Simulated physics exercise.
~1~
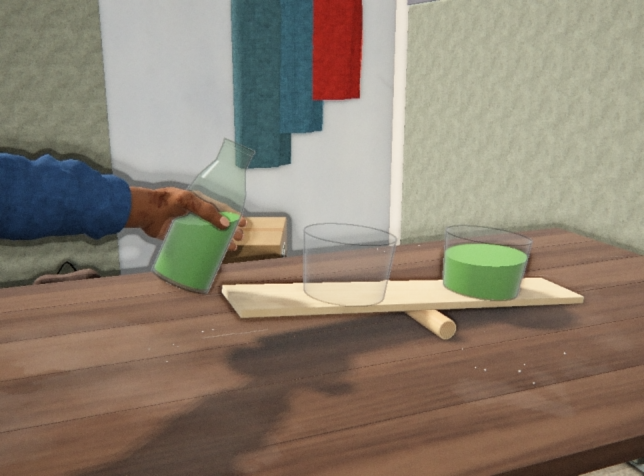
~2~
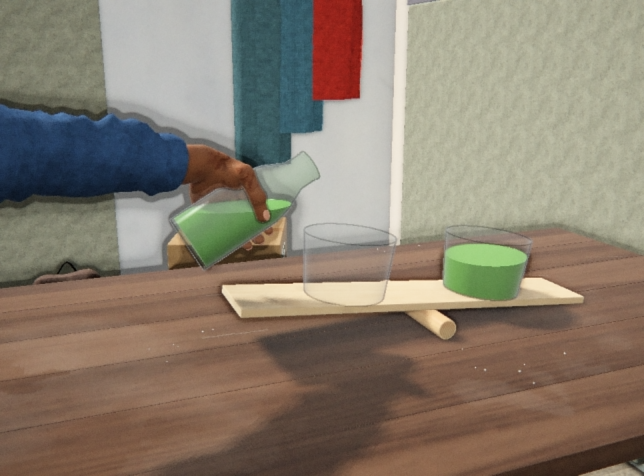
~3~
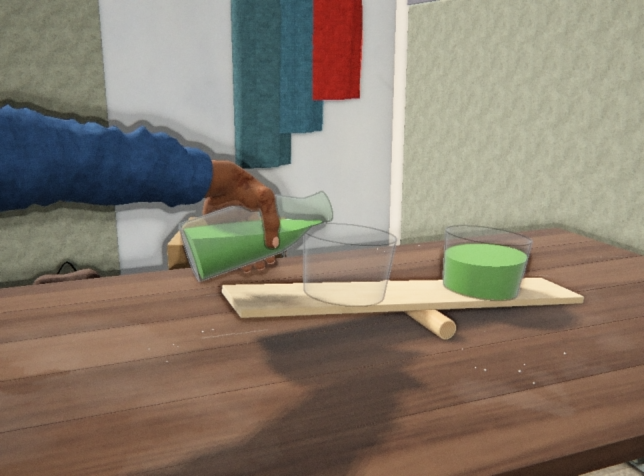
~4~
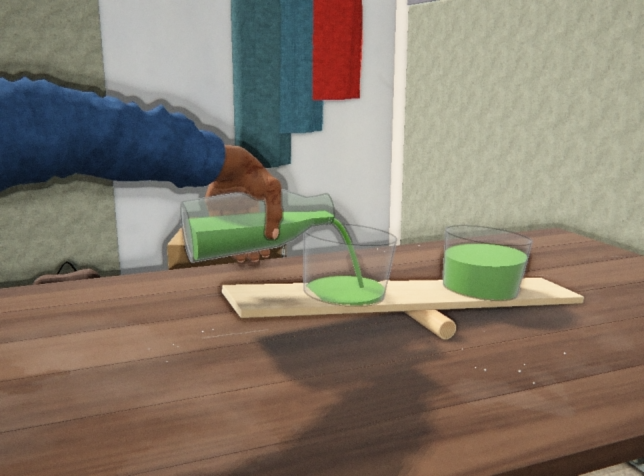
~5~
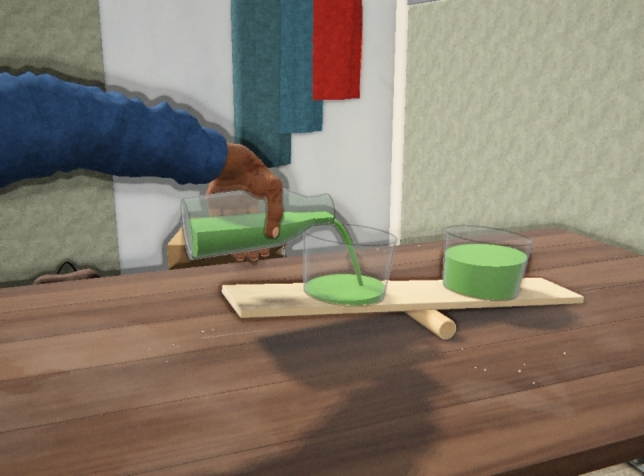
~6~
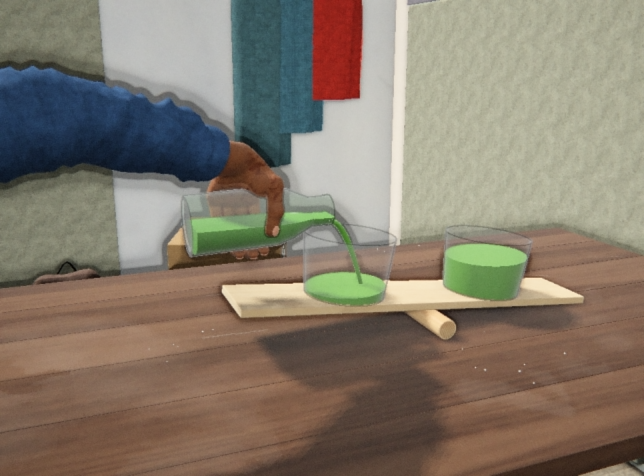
A hand tips a bottle and pours green juice into the empty left tub.
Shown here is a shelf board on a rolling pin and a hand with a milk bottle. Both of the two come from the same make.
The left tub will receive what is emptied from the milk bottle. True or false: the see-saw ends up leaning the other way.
False.
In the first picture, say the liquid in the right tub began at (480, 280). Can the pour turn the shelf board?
My guess is that it tilts the other way.
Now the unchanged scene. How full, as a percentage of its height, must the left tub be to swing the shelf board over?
I'd put it at roughly 60 percent.
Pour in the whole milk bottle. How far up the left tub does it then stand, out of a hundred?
Level: Some 40 %.
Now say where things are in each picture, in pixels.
In the first picture, the milk bottle is on its way; milk bottle (211, 211) tipped 25° with all of its load; left tub (347, 263) empty, raised; right tub (484, 262) about two thirds full, on the low side.
In the second picture, the green juice nears the lip; rolling pin (444, 328); left tub (347, 263) empty.
In the third picture, the green juice nears the lip; milk bottle (262, 228) tipped 75° with all of its load; left tub (347, 263) empty.
In the fourth picture, pouring; rolling pin (444, 328); left tub nearly empty, surface at (344, 290); right tub about two thirds full, surface at (485, 255).
In the fifth picture, pouring; milk bottle (263, 218) tipped 85° with about three quarters of its load; left tub (347, 263) nearly empty.
In the sixth picture, pouring; rolling pin (444, 328); left tub nearly empty, surface at (345, 285); right tub about two thirds full, surface at (485, 255).
A moment on, the left tub is about a quarter full; the shelf board leans as before.
Further on, the left tub is about a third full; the shelf board leans as before.
When it is over, the left tub is about a third full; the shelf board leans as before.
